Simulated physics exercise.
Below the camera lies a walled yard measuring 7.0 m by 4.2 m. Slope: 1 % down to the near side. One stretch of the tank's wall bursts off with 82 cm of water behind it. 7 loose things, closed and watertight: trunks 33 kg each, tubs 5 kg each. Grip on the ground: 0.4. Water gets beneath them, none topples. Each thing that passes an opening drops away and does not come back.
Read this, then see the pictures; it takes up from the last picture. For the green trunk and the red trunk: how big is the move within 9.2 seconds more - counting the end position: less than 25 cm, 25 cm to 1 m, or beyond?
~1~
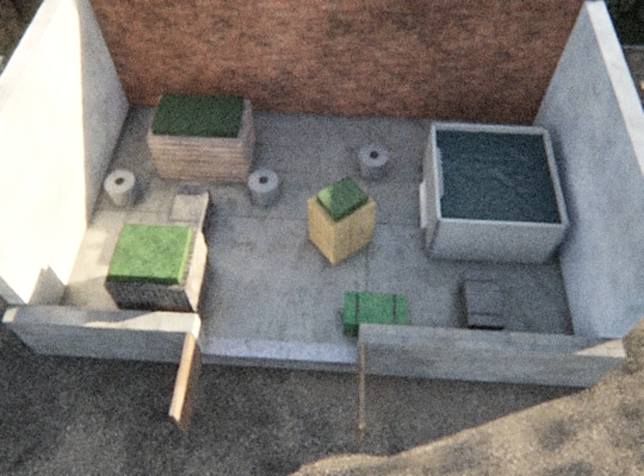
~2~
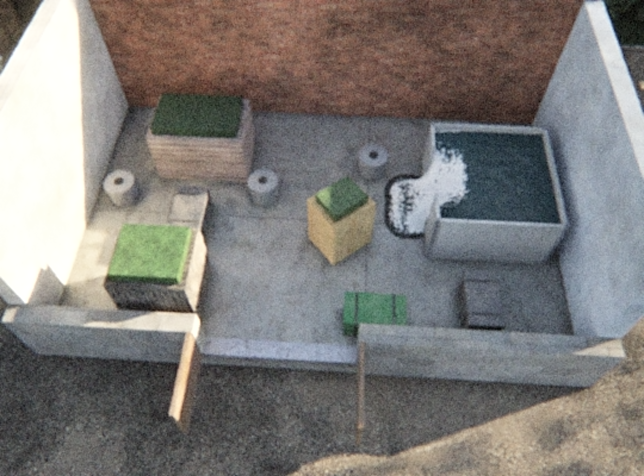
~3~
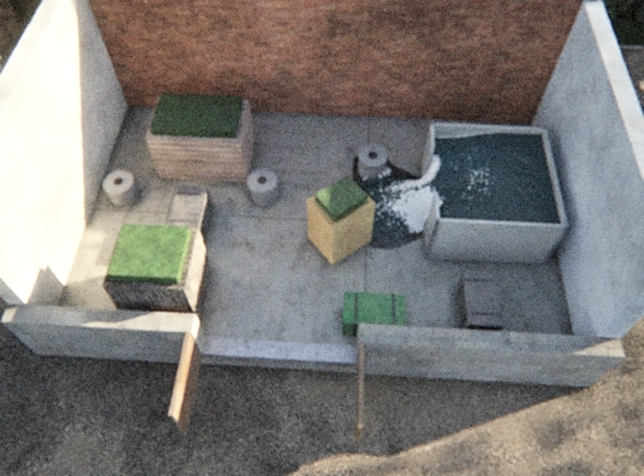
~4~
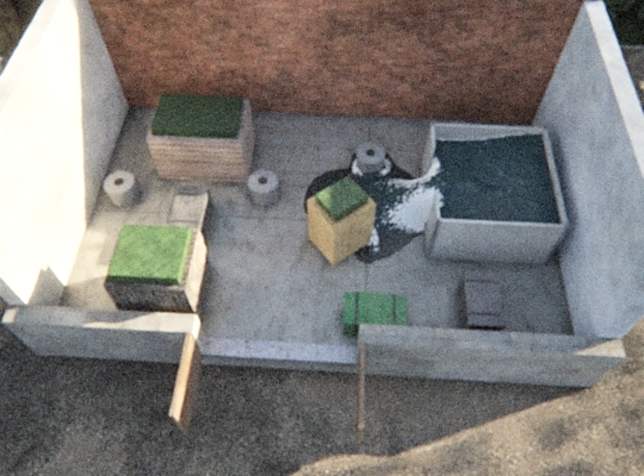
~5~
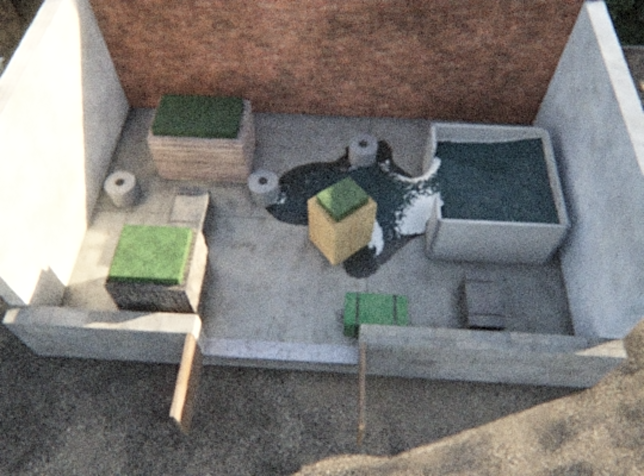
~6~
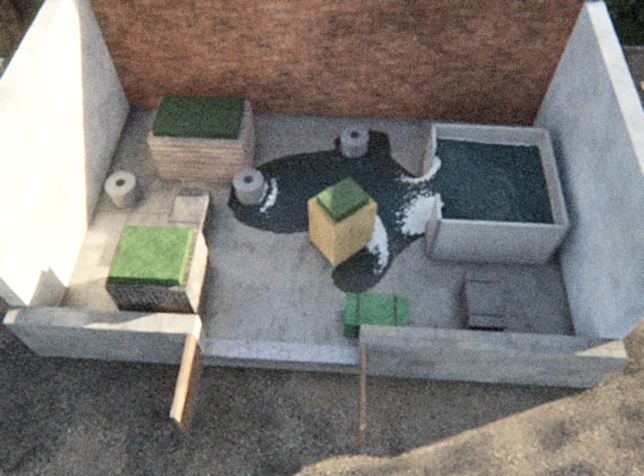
One by one: The green trunk lingers near its start; the red trunk strays a long way.
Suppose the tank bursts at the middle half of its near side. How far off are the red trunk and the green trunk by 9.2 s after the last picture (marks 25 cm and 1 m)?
Then the red trunk remains roughly in place and the green trunk goes a great distance.
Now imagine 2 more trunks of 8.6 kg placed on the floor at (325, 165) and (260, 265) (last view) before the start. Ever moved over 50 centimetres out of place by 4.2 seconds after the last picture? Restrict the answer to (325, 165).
Note: Displacement exceeds the threshold.
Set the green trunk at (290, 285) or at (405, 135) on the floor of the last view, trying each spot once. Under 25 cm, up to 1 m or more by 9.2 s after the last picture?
From the first spot it drifts partway, and from the second it does not really budge.
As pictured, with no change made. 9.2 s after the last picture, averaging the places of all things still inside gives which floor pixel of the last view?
Around (247, 252).
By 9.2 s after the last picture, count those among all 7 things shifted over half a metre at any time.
Count: 5.
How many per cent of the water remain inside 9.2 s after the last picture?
82 % or so.
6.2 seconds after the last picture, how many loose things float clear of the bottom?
That would be 5 of them.
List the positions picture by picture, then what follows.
The first picture shows the green trunk at (376, 308) rests on the ground; the red trunk is out of sight; water covers 2.7 m2; 0 of 7 have shifted.
The second picture shows the green trunk at (375, 308) rests on the ground; the red trunk is out of sight; water covers 3.4 m2; 0 of 7 have shifted.
The third picture shows the green trunk at (375, 308), on the bottom; the red trunk is out of sight; water covers 4.2 m2; 0 of 7 have shifted.
The fourth picture shows the green trunk at (375, 309) rests on the ground; the red trunk is out of sight; water covers 5.0 m2; 1 of 7 have shifted.
The fifth picture shows the green trunk at (376, 309) rests on the ground; the red trunk is out of sight; 5.9 m2 under water; 1 of 7 have shifted.
The sixth picture shows the green trunk at (376, 309) rests on the ground; the red trunk is out of sight; 7.2 m2 under water; 2 of 7 have shifted.
Then, 1.2 s after the last picture the green trunk is near (377, 316), 0.1 m from its start, aground; the red trunk is near (190, 109), 0.5 m from its start, aground; 0 of 7 are out; 3 afloat.
Then, 3.8 s after the last picture the green trunk is near (377, 316), 0.1 m from its start, aground; the red trunk is near (131, 140), 1.5 m from its start, afloat; 0 of 7 are out; 4 afloat.
Then, 6.2 s after the last picture the green trunk is near (377, 316), 0.1 m from its start, aground; the red trunk is near (119, 204), 2.4 m from its start, afloat; 0 of 7 are out; 5 afloat.
Then, 9.2 s after the last picture the green trunk is near (377, 316), 0.1 m from its start, aground; the red trunk is near (179, 208), 2.1 m from its start, afloat; 0 of 7 are out; 4 afloat.
